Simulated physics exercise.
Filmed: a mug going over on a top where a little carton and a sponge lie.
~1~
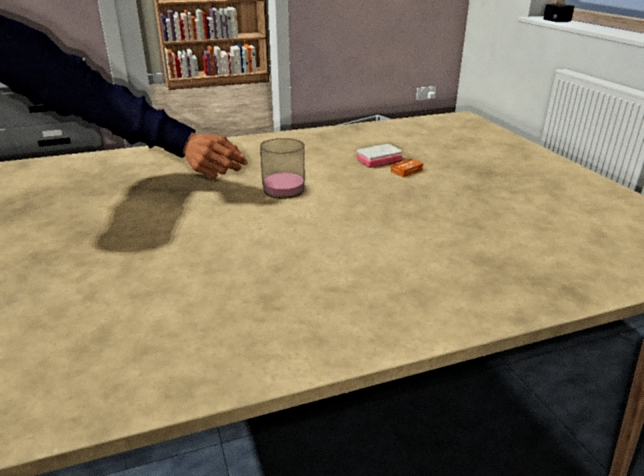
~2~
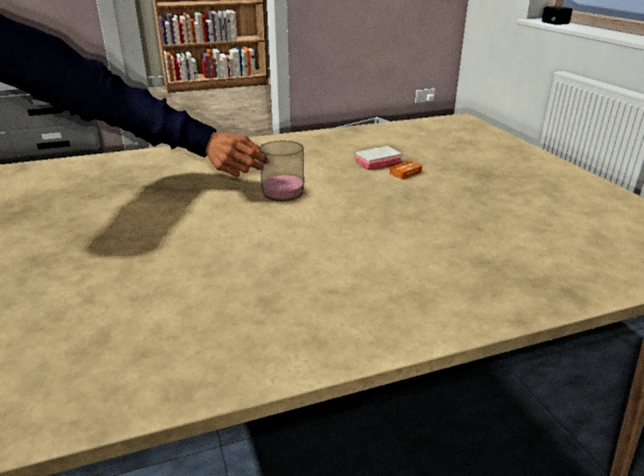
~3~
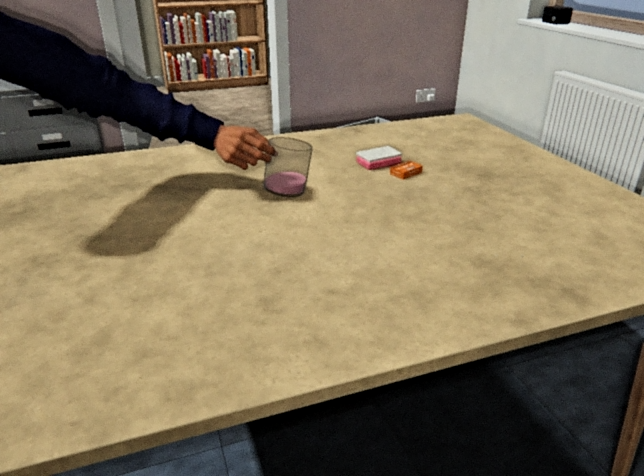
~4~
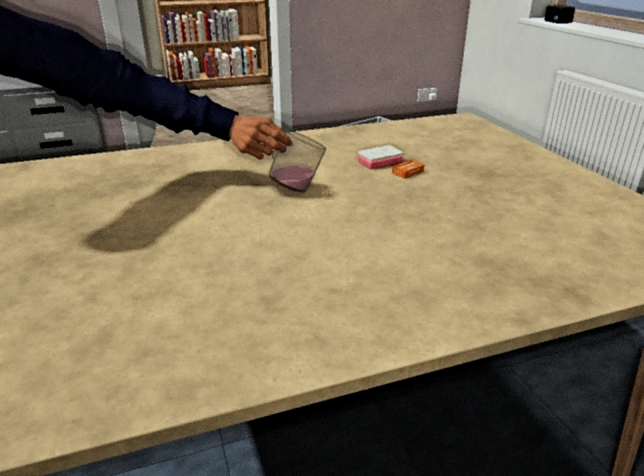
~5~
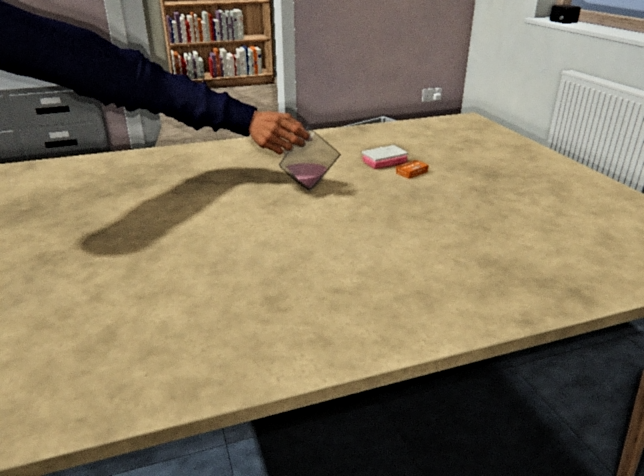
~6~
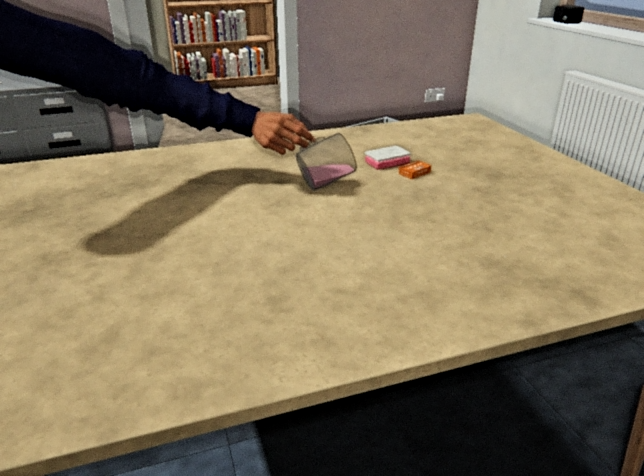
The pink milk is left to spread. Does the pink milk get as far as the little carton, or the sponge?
Well, the little carton does get wet, while the sponge does get wet.
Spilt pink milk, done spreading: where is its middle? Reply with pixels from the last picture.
The centre comes to rest around (422, 173).
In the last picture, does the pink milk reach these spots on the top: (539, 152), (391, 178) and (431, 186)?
The first spot ends up outside the spill, the second inside the spill, and the third inside the spill.
Next, the puddle covers about as much as a saucer; the little carton is in it; the sponge is in it.
After that, the puddle covers about as much as a plate; the little carton is in it; the sponge is in it.
Finally, the puddle covers about as much as a plate; the little carton is in it; the sponge is in it.
